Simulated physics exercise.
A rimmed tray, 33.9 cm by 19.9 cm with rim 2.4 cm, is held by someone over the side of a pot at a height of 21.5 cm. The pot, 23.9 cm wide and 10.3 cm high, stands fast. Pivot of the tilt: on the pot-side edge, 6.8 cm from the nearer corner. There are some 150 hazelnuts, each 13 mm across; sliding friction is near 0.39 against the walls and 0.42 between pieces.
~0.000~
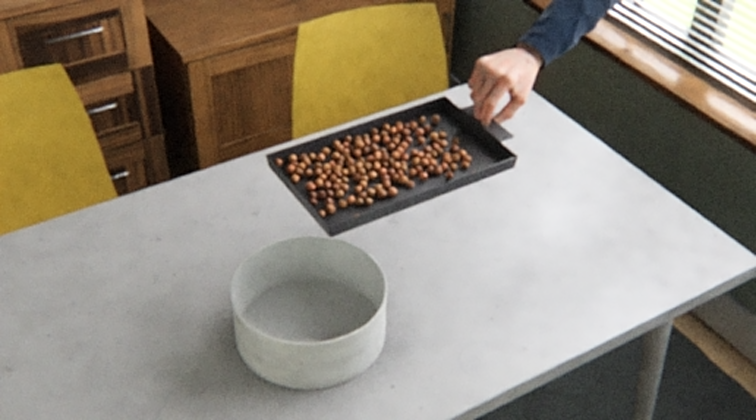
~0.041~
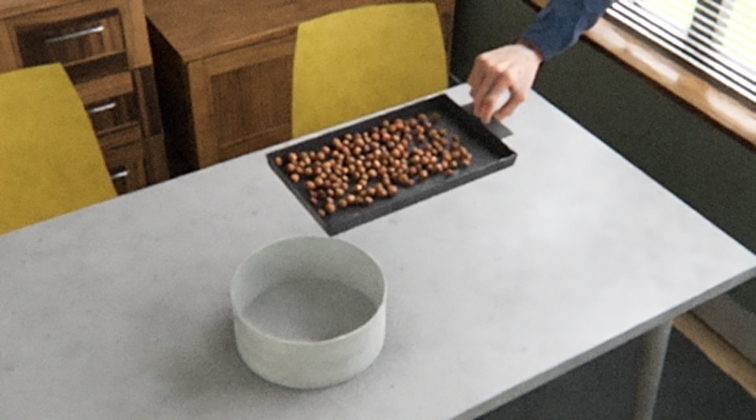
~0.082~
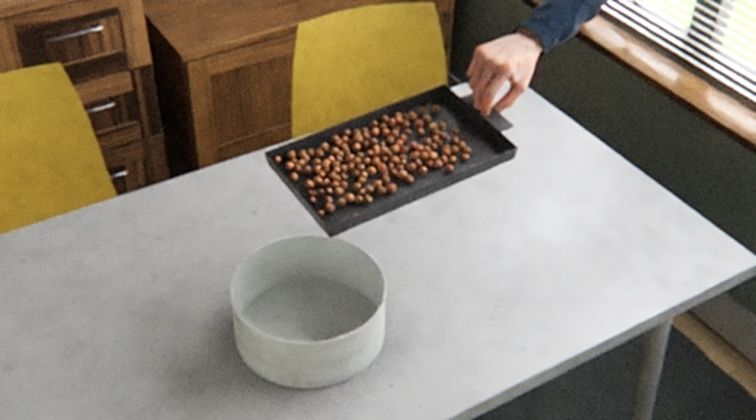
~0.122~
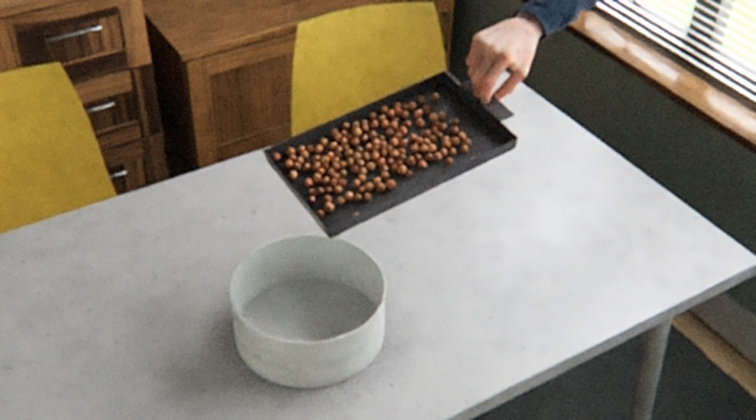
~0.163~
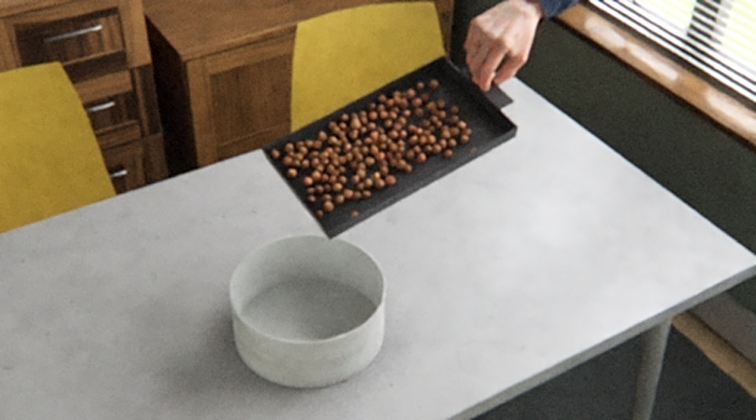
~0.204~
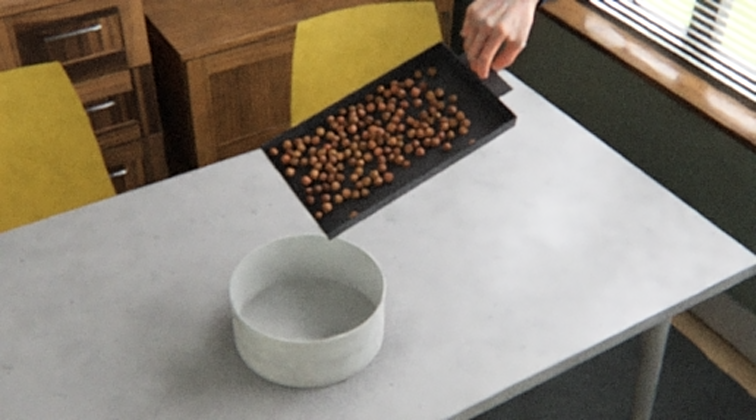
At a pale gray table near yellow chairs, a hand held a dark tray of small round brown nuts beside a round pot, then raised the far right end, slanting the tray toward the pot.
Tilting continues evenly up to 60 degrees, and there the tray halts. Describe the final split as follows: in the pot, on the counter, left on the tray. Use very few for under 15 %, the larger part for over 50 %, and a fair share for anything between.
Pot: A fair share, counter: Very few, tray: The larger part.
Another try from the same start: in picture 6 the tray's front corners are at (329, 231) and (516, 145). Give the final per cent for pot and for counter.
Final per cent - pot 0, counter 0.
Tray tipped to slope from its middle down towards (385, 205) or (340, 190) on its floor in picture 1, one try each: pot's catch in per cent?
The share comes to about 20 in a hundred, then about 30 in a hundred.
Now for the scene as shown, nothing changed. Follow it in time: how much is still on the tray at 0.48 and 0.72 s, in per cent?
Estimates: 100; 80.
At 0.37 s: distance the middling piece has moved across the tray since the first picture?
It has moved some 3 cm from its start.
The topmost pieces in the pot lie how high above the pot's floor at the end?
It stands at some 1.5 cm.
After 0.37 s, tilt 41 degrees; the tray holds 100 %, the pot 0 %.
After 0.48 s, tilt 55 degrees; the tray holds 100 %, the pot 0 %.
After 0.72 s, tilt 60 degrees; the tray holds 80 %, the pot 5 %.
At rest (2.0 s), pot 35 %, counter 0 %, tray 65 %.
